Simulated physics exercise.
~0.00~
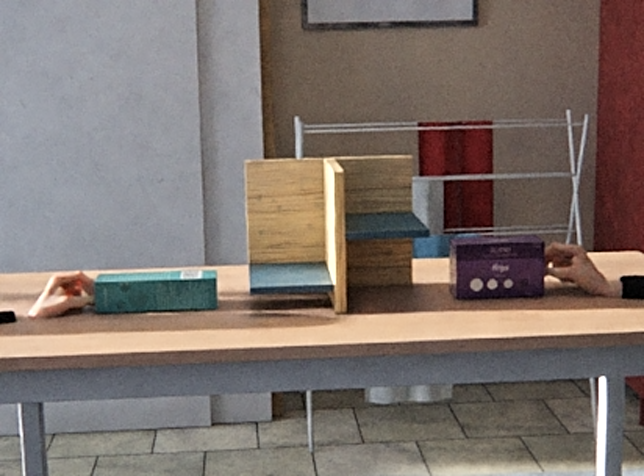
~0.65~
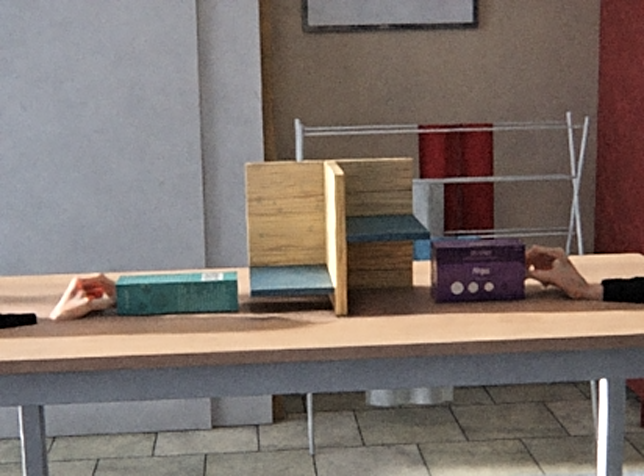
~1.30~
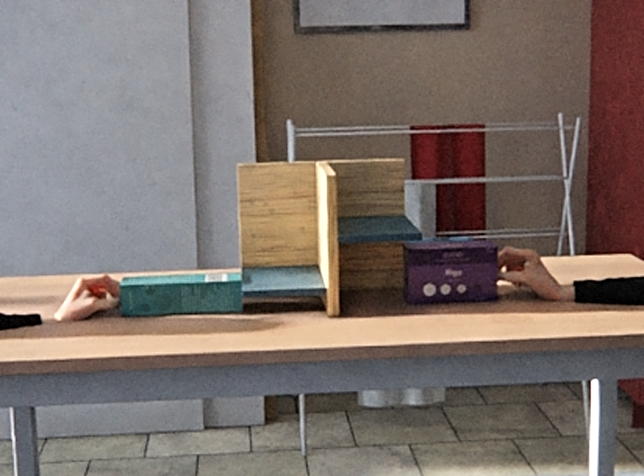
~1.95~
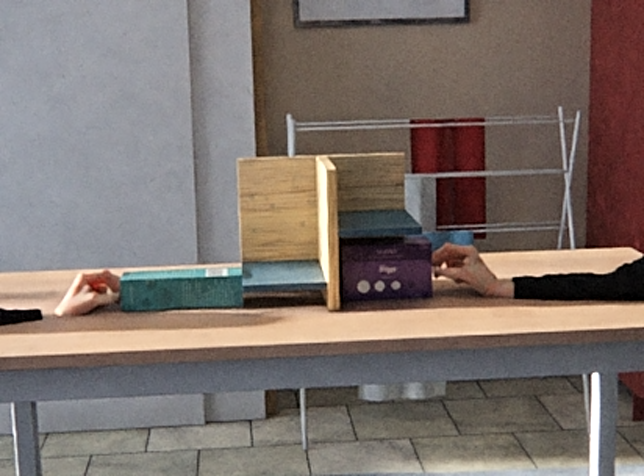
Two hands push boxes toward a shelf; the turquoise stops outside, the purple slides under.
